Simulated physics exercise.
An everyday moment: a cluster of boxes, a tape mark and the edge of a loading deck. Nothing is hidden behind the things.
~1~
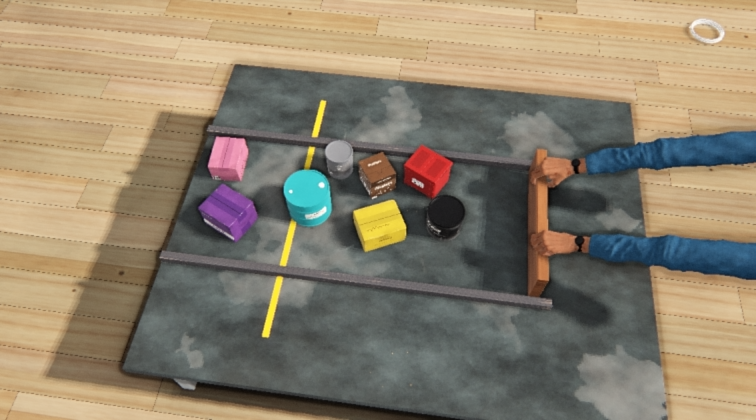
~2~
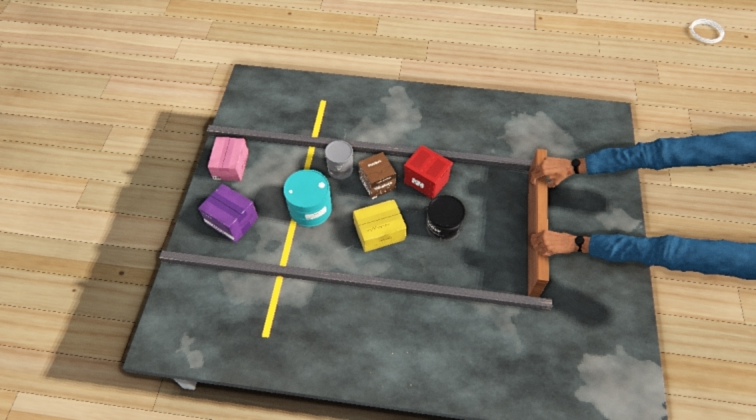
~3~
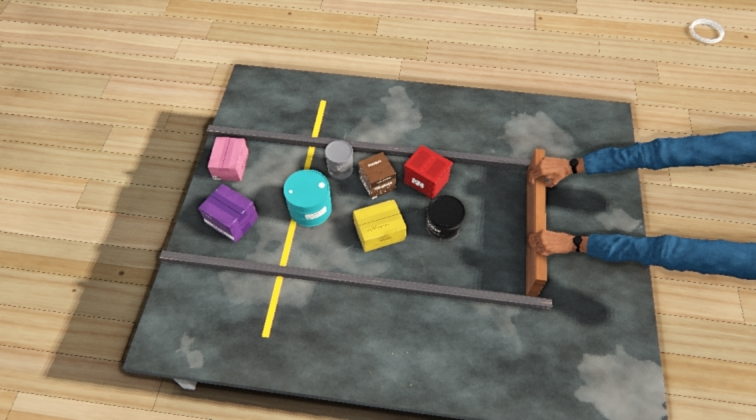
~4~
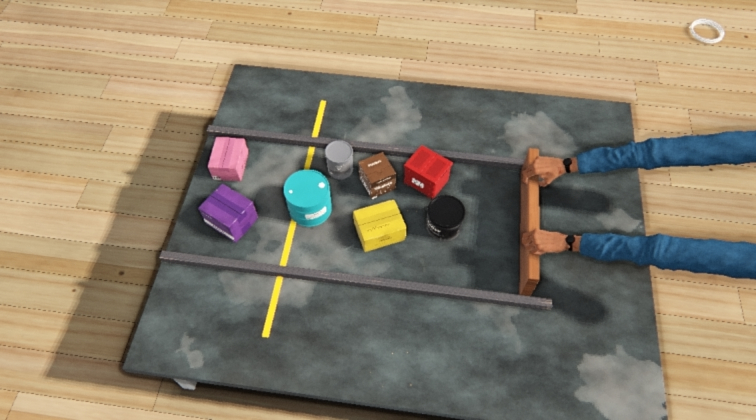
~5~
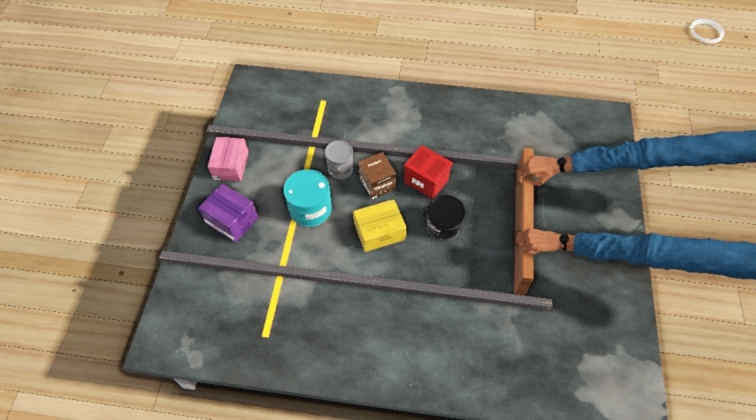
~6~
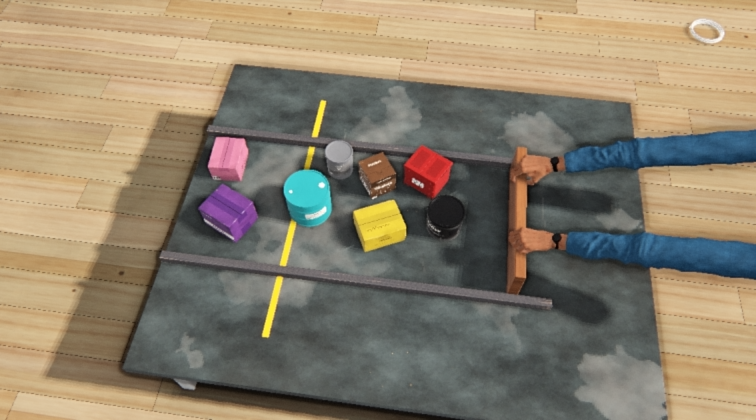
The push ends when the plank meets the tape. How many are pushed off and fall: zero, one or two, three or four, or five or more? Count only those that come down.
Here the number that fall off is zero.
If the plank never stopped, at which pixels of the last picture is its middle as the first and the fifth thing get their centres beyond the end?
Near (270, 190) and (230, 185).
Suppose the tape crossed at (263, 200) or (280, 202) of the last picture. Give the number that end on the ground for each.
It would be 1 and 0.
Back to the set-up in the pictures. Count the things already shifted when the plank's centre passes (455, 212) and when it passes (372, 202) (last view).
1 and 6.
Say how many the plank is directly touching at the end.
The number is 3.
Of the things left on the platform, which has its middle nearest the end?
That is the purple box.
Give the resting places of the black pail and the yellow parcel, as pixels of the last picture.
First (280, 194), then (269, 238).
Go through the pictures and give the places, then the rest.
Pink box (229, 159); purple box (229, 213); turquoise canister (308, 198); plank (538, 221); tape (298, 204), in the first frame.
Purple box (229, 213); yellow parcel (379, 226), in the second frame.
Turquoise canister (308, 198); red tote (427, 173), in the third frame.
Pink box (229, 159); plank (529, 220), in the fourth frame.
Purple box (229, 213); black pail (445, 219), in the fifth frame.
Pink box (229, 159); purple box (229, 213); turquoise canister (308, 198); plank (517, 219); tape (298, 204), in the sixth frame.
Early on, none off yet; pink box at rest near (229, 159); purple box at rest near (229, 213); turquoise canister at rest near (308, 198).
Finally, the number that fall off is zero.
